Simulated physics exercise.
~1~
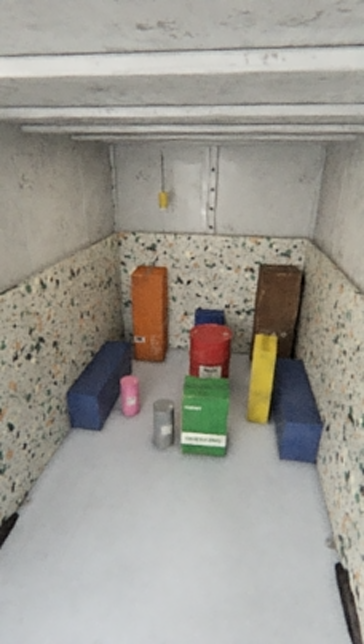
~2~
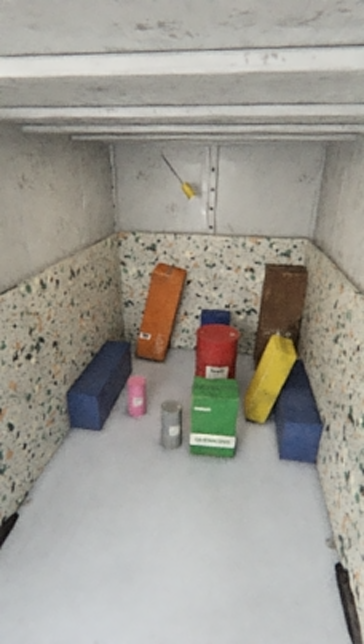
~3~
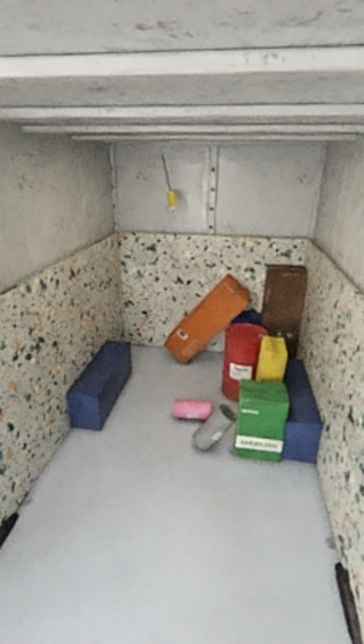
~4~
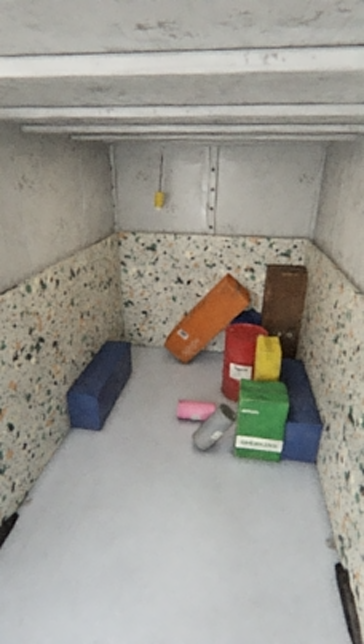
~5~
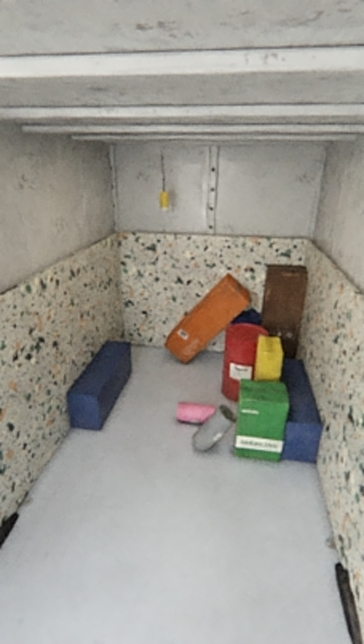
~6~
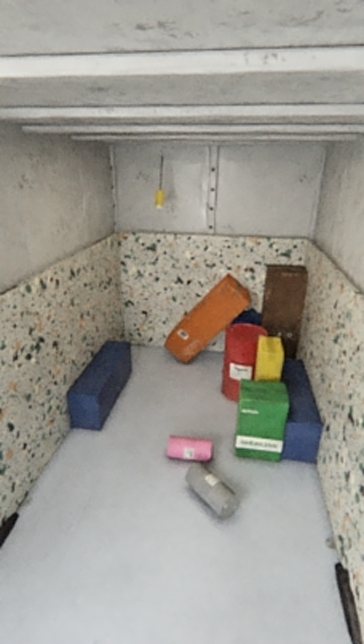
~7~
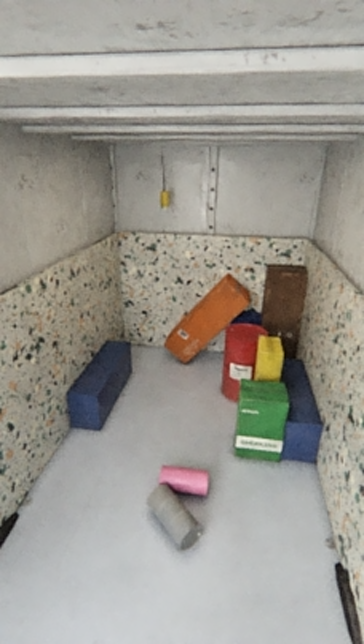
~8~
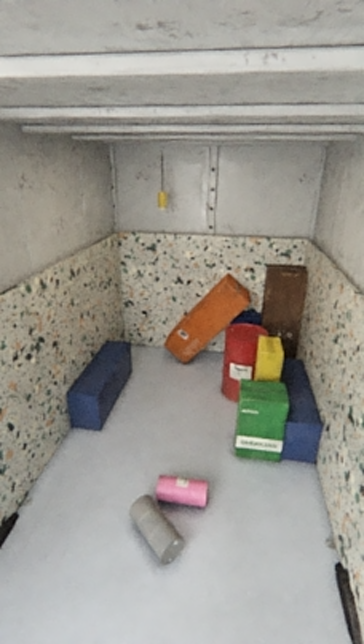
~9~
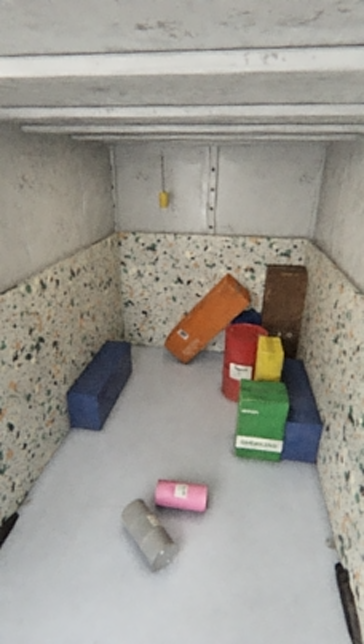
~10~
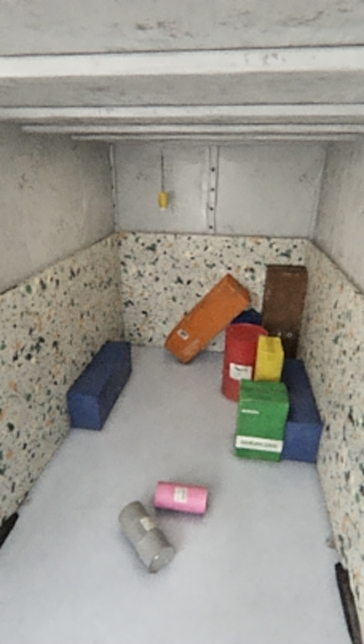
In a van's load bay, boxes, canisters and a red drum shift right, the orange box tipping to lean over and the yellow box tilting before straightening, then the toppled pink and grey canisters roll forward and settle on their sides in the open floor.
